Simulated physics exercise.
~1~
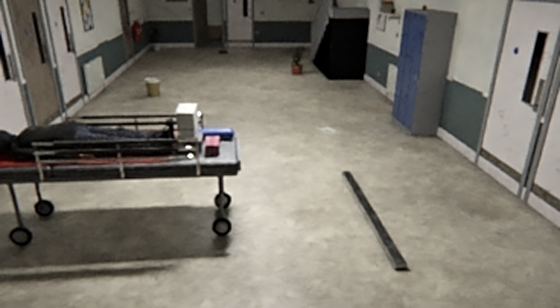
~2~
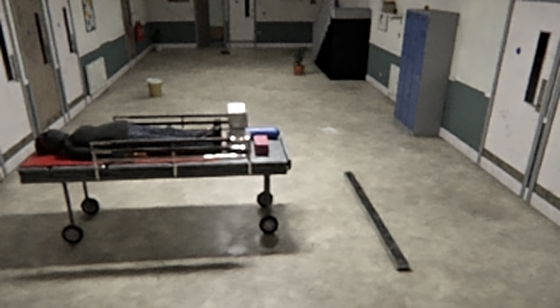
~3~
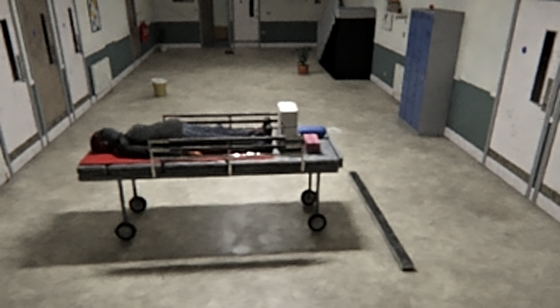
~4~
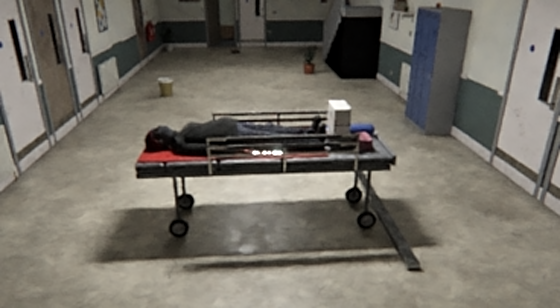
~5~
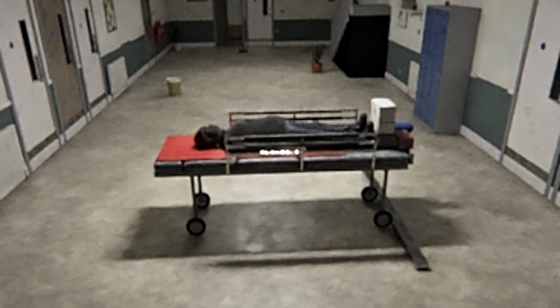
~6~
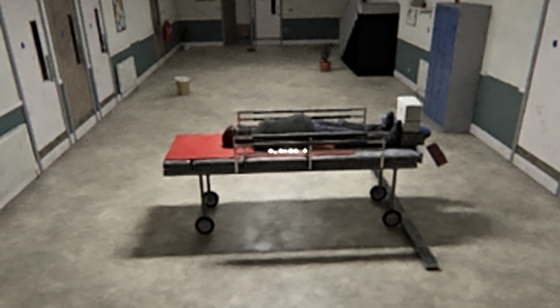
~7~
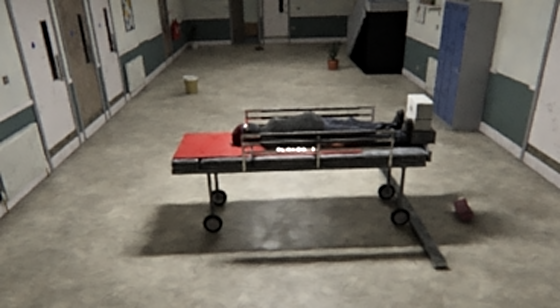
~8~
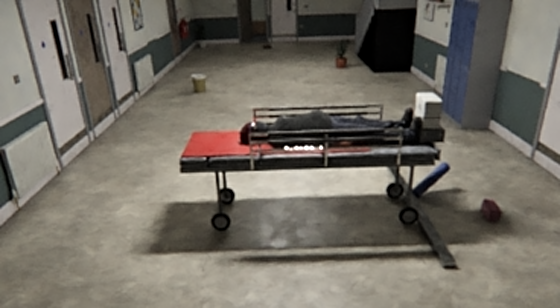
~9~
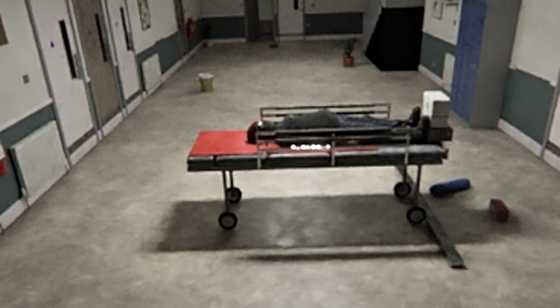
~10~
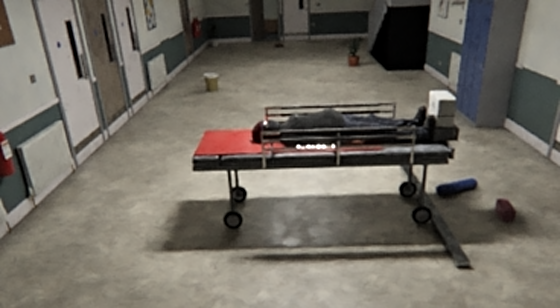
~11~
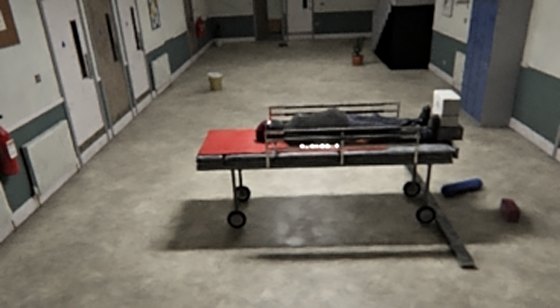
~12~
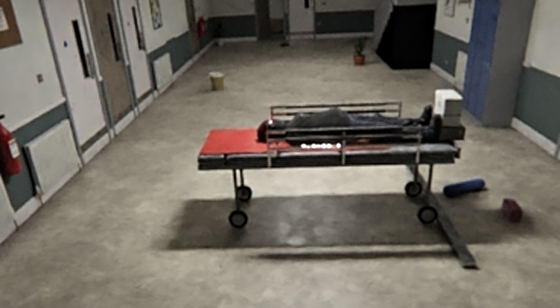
To begin with, a gurney carrying a limp person lying flat rolls rightward across a worn hospital corridor, with a white box-like monitor, a blue cylinder and a small pink box near its leading end. It reaches a dark strip on the floor and stops abruptly, staying level. The body slides feet first along the red surface, leaving much of it bare behind the head. The pink box tips off the right end and tumbles to the floor, followed by the blue cylinder. Both come to rest beside the strip, while the person and the upright monitor remain aboard.
